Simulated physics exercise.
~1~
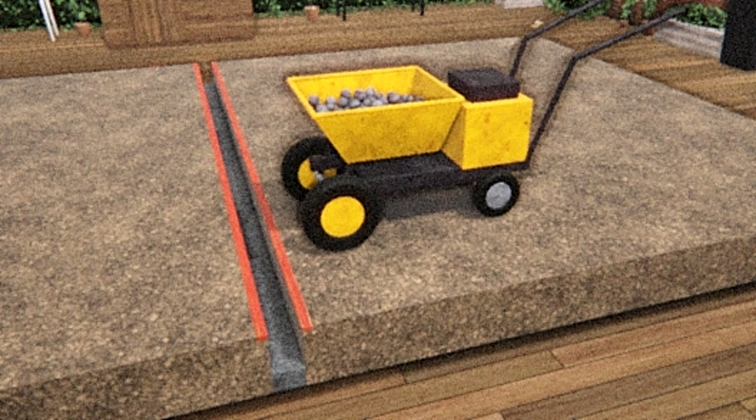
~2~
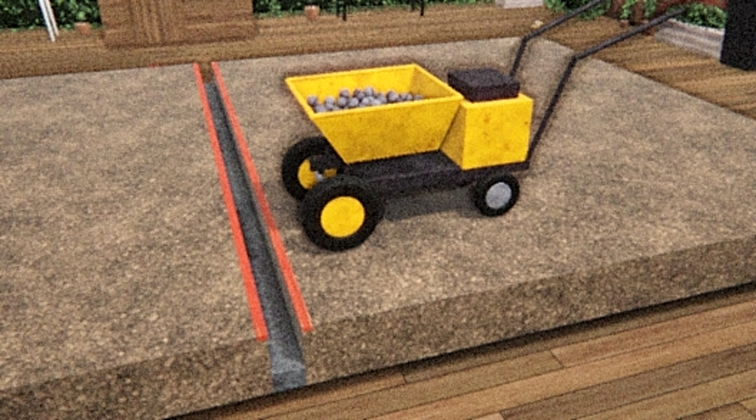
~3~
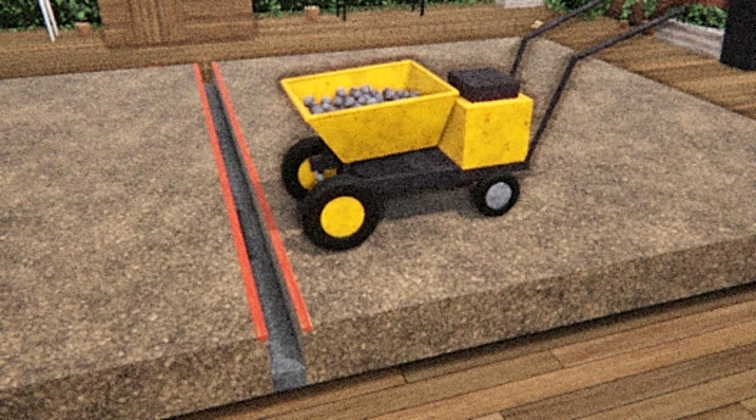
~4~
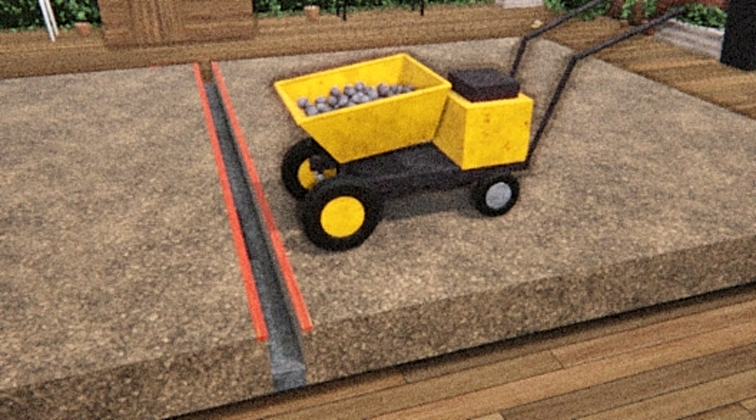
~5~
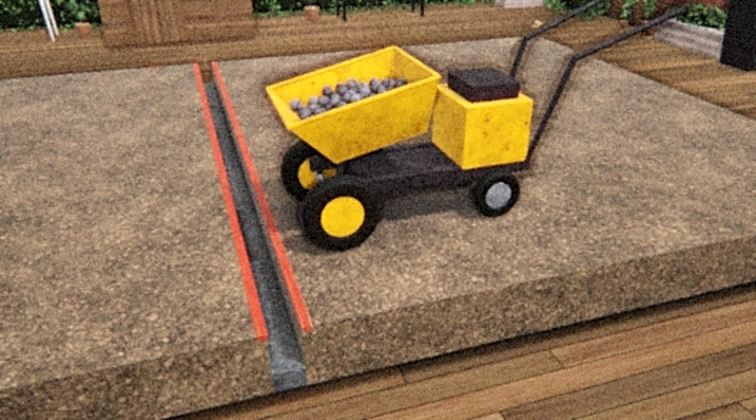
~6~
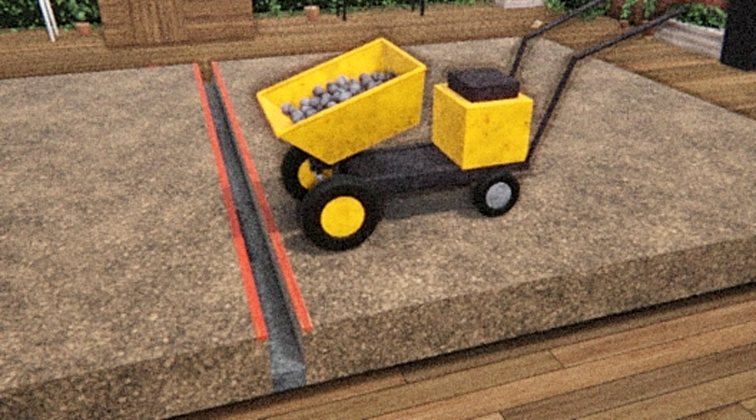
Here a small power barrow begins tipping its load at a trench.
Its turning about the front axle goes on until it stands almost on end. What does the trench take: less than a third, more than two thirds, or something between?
By the look of it, the trench catches a lesser share, below one-third.
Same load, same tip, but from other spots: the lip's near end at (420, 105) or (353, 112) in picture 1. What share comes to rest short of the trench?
First spot 60 per cent, second spot 0 per cent.
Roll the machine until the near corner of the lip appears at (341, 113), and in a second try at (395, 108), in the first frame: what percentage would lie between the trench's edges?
The shares come out close to 40 and 60 per cent, in that order.
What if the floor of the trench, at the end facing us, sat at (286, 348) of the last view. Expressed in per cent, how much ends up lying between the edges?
It lands somewhere near 0 percent.
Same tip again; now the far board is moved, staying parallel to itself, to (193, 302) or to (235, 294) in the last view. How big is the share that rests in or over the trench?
In turn 80 and 10 in a hundred.
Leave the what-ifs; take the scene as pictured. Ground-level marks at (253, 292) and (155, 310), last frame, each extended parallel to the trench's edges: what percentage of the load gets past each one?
In order, some 90 % then some 10 %.
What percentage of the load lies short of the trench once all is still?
Result: Close to 0 %.
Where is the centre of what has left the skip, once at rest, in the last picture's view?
(194, 241).
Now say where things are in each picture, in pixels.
In the first frame, lip of the skip (314, 116), level; top of the load (373, 112), round cobbles; first edge of the trench (292, 284); far edge (251, 291), the trench under half as wide as the skip, and about as deep as wide.
In the second frame, lip of the skip (313, 117), level; top of the load (387, 108).
In the third frame, lip of the skip (307, 119), tipped barely; top of the load (383, 106).
In the fourth frame, lip of the skip (300, 122), tipped a little; top of the load (377, 103).
In the fifth frame, lip of the skip (290, 127), tipped a little; top of the load (383, 96).
In the sixth frame, lip of the skip (279, 134), tipped clearly; top of the load (373, 91); first edge of the trench (292, 284); far edge (251, 291).
Just after the last frame, skip tipped steeply; every one in the skip.
A moment on, skip tipped right over; almost all in the skip; about a tenth beyond it.
Further on, skip tipped right over; roughly a quarter in the skip; the larger part beyond it.
When it is over, skip tipped right over; about a tenth in the skip; not one in or heaped over the trench; the larger part beyond it.
